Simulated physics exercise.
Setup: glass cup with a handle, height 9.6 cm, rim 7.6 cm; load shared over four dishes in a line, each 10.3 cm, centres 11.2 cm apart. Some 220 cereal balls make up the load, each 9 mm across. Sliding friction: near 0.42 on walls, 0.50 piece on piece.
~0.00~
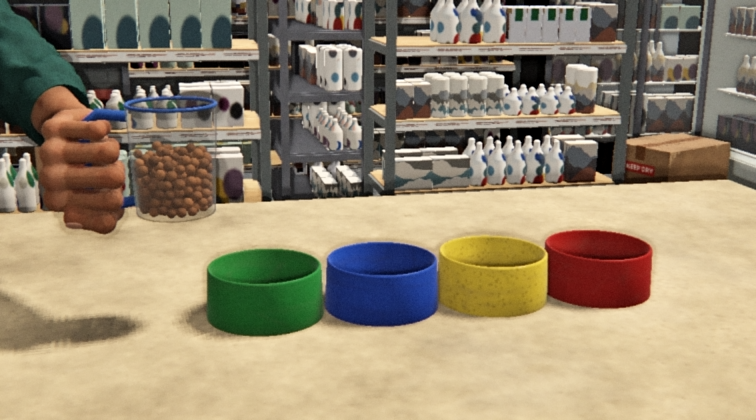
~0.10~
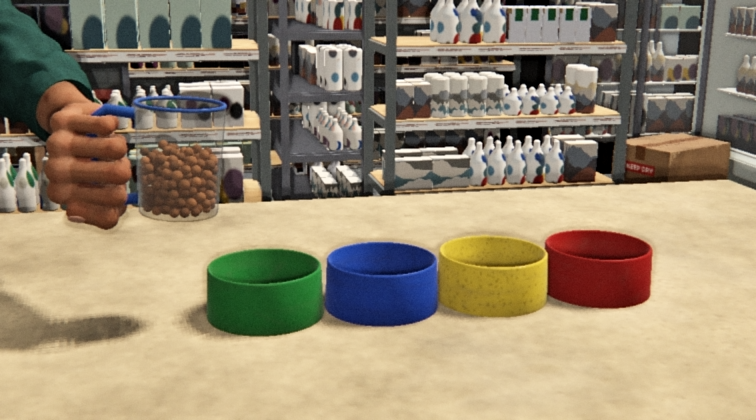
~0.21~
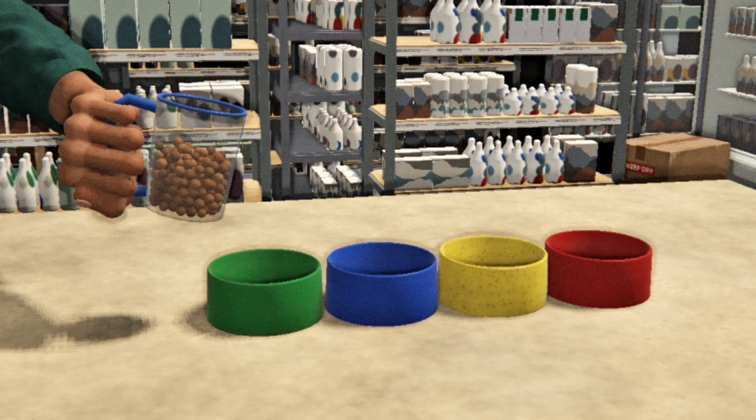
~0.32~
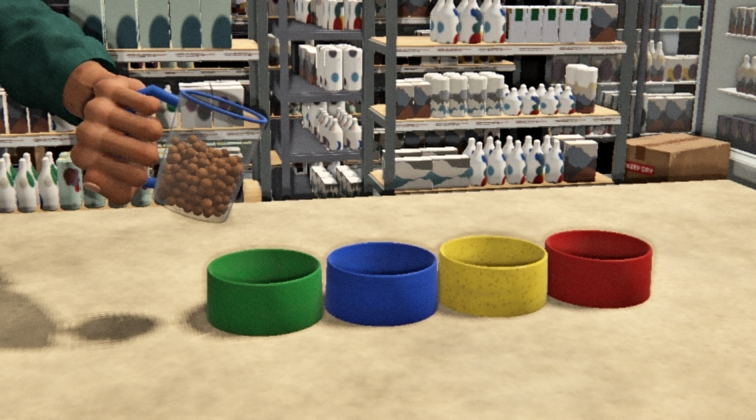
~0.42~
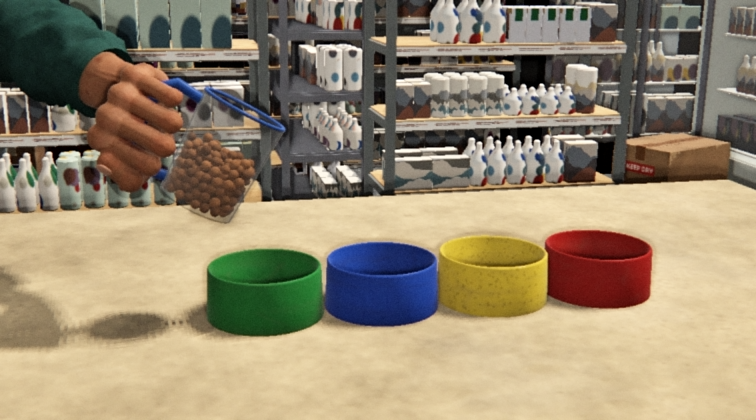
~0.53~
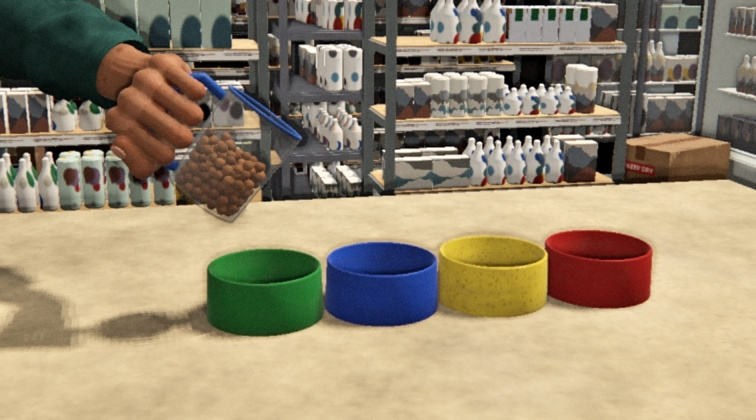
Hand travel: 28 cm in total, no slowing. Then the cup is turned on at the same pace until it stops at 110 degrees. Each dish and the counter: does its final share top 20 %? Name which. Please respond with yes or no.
Red no, blue yes, green no, yellow yes, counter no.
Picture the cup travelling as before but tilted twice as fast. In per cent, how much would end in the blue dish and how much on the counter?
In that case I'd put blue at 90 and the counter at 0.
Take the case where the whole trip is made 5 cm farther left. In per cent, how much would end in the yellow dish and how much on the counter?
Yellow: 10, counter: 10.
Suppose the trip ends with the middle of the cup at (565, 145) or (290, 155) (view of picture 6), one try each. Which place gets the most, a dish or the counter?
Yellow, then blue.
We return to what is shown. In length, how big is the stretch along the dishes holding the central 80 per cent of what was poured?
That stretch measures near 14 centimetres.
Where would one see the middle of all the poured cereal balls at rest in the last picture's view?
(481, 289) or so.
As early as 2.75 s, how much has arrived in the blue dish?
So far, roughly 25 per cent.
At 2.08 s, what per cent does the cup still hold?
Close to 10 in a hundred.
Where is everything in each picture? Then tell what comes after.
The first frame shows cup at (174, 159), tilt 0 degrees, lip at (215, 103), moved 0.0 cm; middle of the pieces at (172, 182); green dish at (264, 266); blue dish at (382, 259); yellow dish at (493, 252); red dish at (598, 245).
The second frame shows cup at (180, 158), tilt 4 degrees, lip at (225, 106), moved 0.5 cm; middle of the pieces at (177, 182).
The third frame shows cup at (193, 158), tilt 12 degrees, lip at (246, 113), moved 1.7 cm; middle of the pieces at (187, 180).
The fourth frame shows cup at (207, 157), tilt 21 degrees, lip at (265, 120), moved 2.9 cm; middle of the pieces at (197, 179).
The fifth frame shows cup at (220, 157), tilt 29 degrees, lip at (283, 129), moved 4.1 cm; middle of the pieces at (207, 177).
The sixth frame shows cup at (234, 156), tilt 37 degrees, lip at (300, 138), moved 5.2 cm; middle of the pieces at (218, 174); green dish at (264, 266); blue dish at (382, 259); yellow dish at (493, 252); red dish at (598, 245). The cup turns about 80 degrees a second and travels 11 cm a second.
Then, at 1.46 s, tilt 110 degrees; cup holds 85 %, blue 10 %.
After 2.08 s, tilt 110 degrees; cup holds 10 %, blue 25 %, yellow 50 %.
After 2.75 s, tilt 110 degrees; cup holds 0 %, blue 25 %, yellow 65 %.
At rest (3.0 s), red 0 %, blue 25 %, green 0 %, yellow 65 %, counter 10 %.
